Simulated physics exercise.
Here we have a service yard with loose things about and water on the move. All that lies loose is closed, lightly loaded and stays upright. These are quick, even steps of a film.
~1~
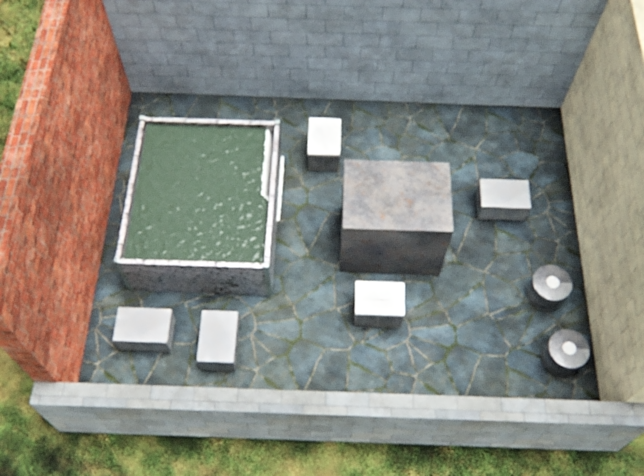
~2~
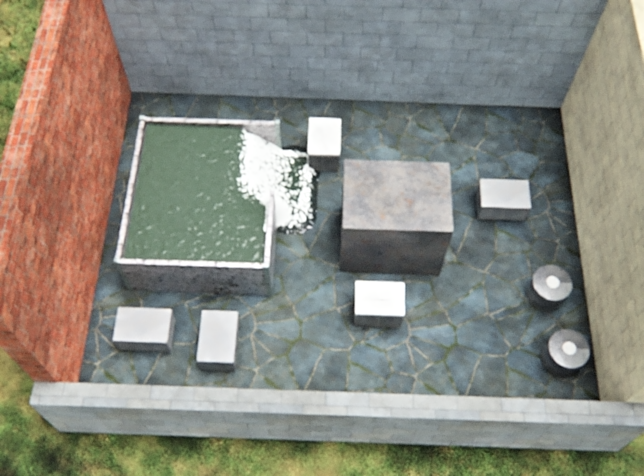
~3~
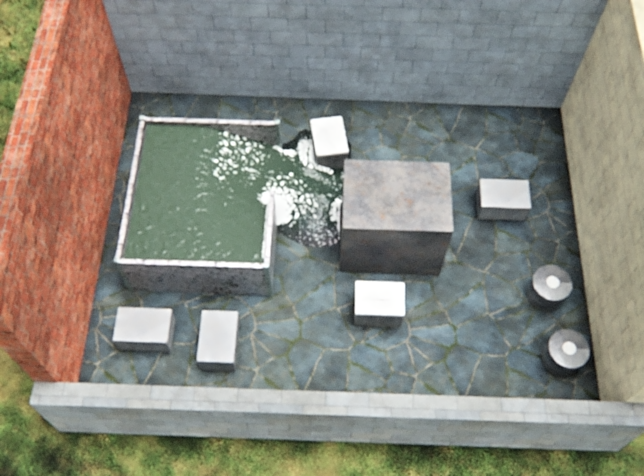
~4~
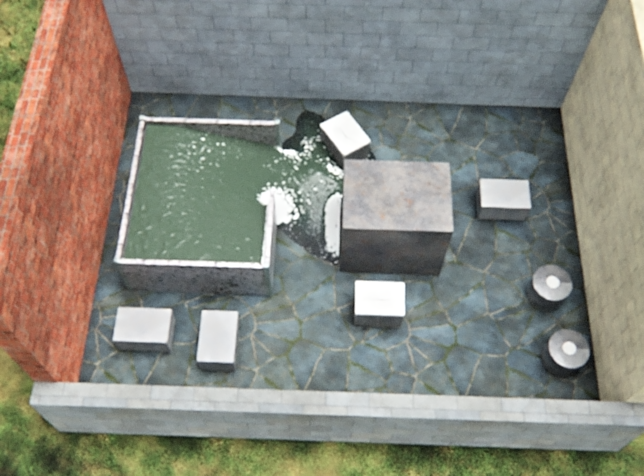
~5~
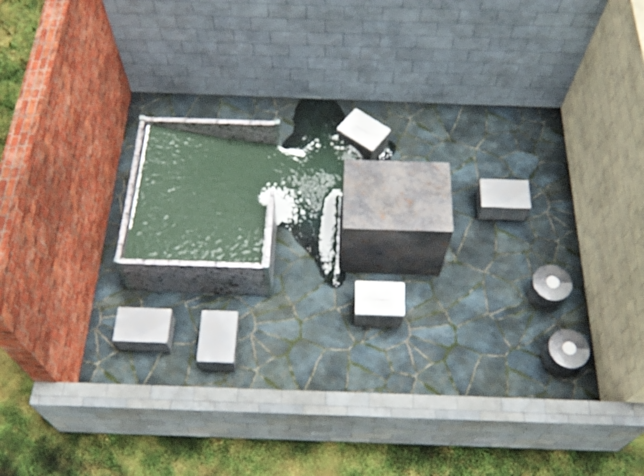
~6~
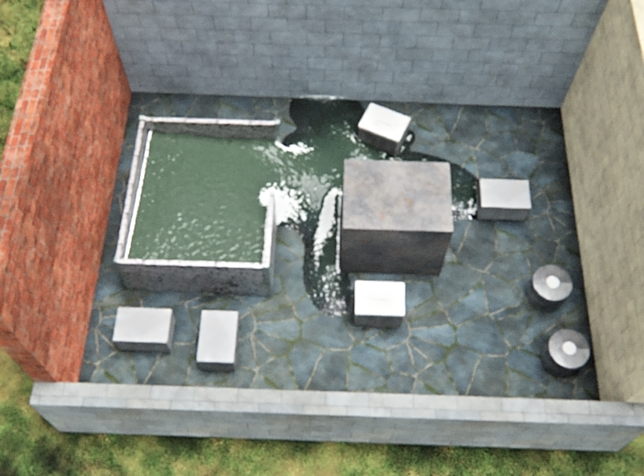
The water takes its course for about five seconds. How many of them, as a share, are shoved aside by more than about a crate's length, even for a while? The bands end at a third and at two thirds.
Share: Between one and two thirds.
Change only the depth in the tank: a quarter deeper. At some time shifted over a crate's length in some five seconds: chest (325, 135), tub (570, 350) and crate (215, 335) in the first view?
In that order: Pushed that far, yes, short of that.
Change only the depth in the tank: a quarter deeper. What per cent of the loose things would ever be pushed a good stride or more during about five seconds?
Close to 60 %.
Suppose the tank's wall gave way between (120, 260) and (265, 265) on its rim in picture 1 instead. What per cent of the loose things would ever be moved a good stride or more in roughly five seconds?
Some 100 per cent.
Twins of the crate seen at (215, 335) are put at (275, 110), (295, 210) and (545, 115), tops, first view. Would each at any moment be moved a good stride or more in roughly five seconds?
In that order: No, pushed that far, yes.
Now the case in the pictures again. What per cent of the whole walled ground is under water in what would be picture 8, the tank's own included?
Roughly 40 per cent.
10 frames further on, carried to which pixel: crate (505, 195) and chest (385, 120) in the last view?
Near (560, 216) and (553, 95).
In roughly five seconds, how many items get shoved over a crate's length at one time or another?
I count 4.
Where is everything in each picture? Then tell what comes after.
A chest at (324, 136) rests on the ground; a chest at (380, 298) rests on the ground; 0 of 7 have shifted, in the first frame.
A chest at (324, 136) rests on the ground; a chest at (380, 298) rests on the ground; 0 of 7 have shifted, in the second frame.
A chest at (329, 135), on the bottom, close to its start; a chest at (380, 298) rests on the ground; 1 of 7 have shifted, in the third frame.
A chest at (345, 133) rests on the ground, close to its start; a chest at (380, 298) rests on the ground; 1 of 7 have shifted, in the fourth frame.
A chest at (364, 129) rests on the ground, a stride from its start; a chest at (380, 298) rests on the ground; 1 of 7 have shifted, in the fifth frame.
A chest at (384, 122), on the bottom, a stride from its start; a chest at (380, 298) rests on the ground; 1 of 7 have shifted, in the sixth frame.
A moment on, 1 of 7 are well off their spots; 0 afloat.
Next, 2 of 7 are well off their spots; 1 afloat.
Later, 3 of 7 are well off their spots; 2 afloat.
In the end, 4 of 7 are well off their spots, and 4 have been at some point; 4 afloat.
